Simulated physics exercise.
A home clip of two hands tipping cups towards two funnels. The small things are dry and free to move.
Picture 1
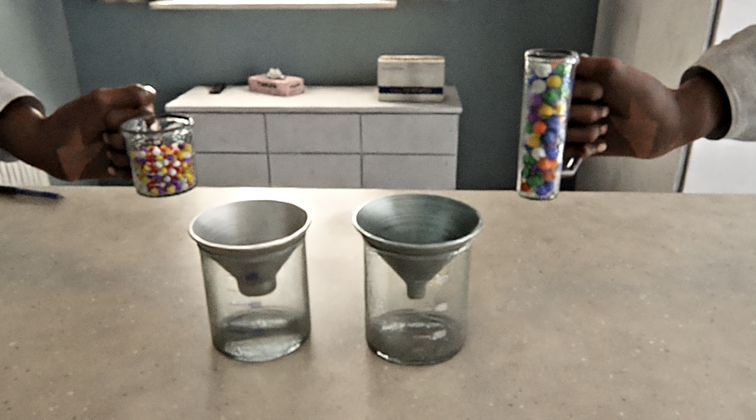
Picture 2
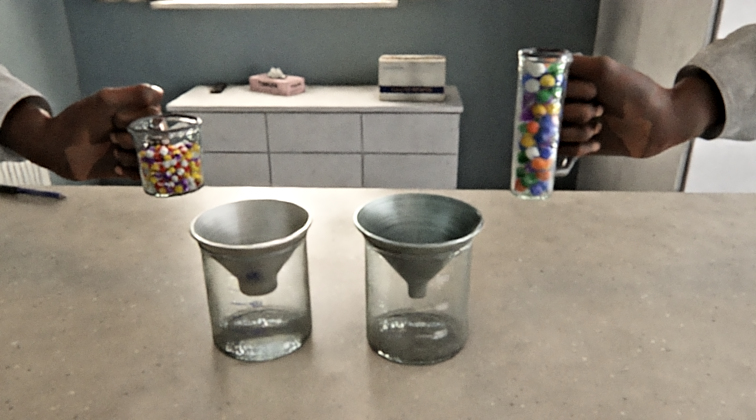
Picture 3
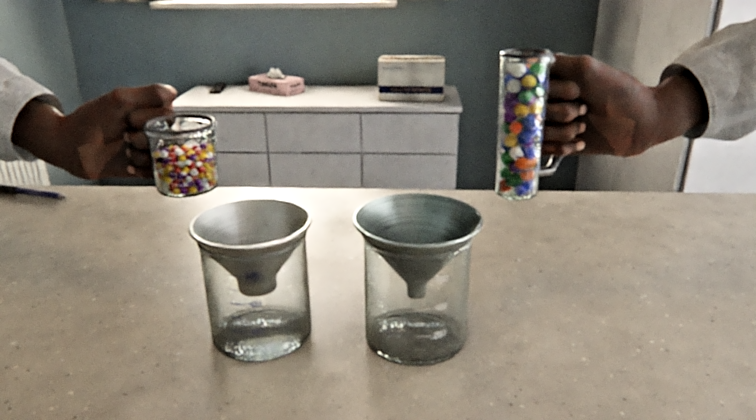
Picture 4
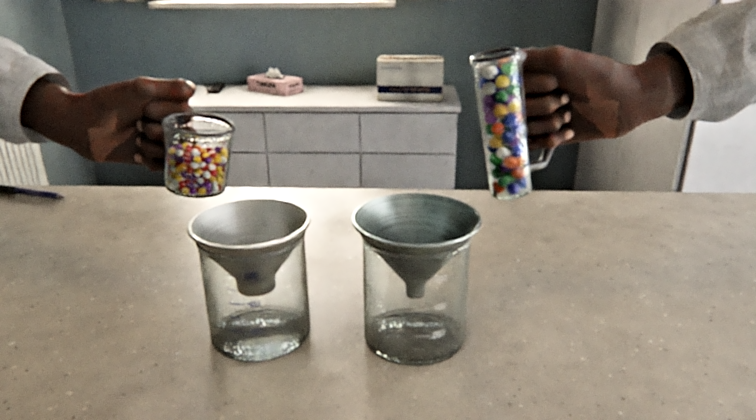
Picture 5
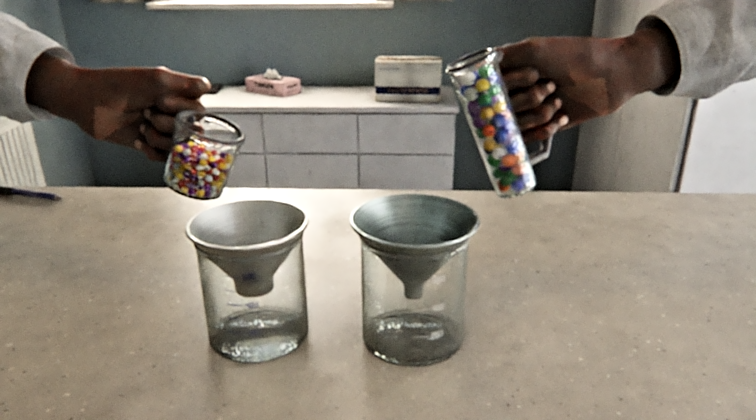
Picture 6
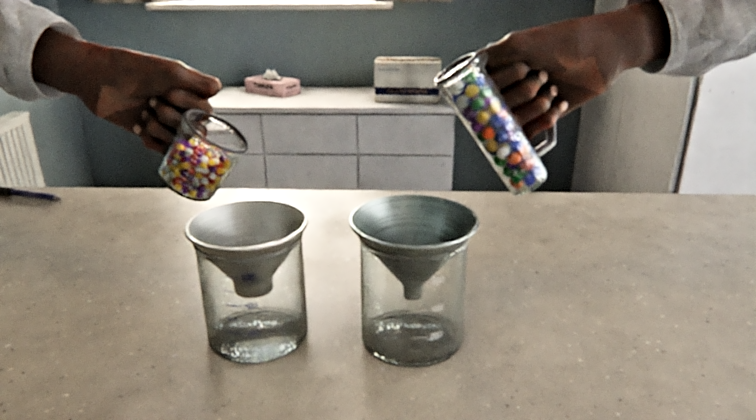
Two hands held clear cups of colourful little balls above a pair of funnels set in glass jars, moved the cups inward toward each other, then tilted both toward the middle.
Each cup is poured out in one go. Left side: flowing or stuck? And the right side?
Left funnel empties into its jar, right funnel clogs.
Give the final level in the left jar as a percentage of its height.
About 10 per cent.
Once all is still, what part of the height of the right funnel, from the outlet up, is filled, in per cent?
Some 80 per cent.
Then, 0.43 s past the last view, left, all still in the cup; right, all still in the cup.
Then, 0.88 s past the last view, left, most still in the cup, a small part in or over the funnel, a stray few down in the jar; right, all still in the cup.
Then, 1.42 s past the last view, left, a small part in or over the funnel, most down in the jar; right, most still in the cup, about a quarter in or over the funnel.
Finally, left, all down in the jar; right, nearly all stuck in the funnel, a stray few down in the jar.
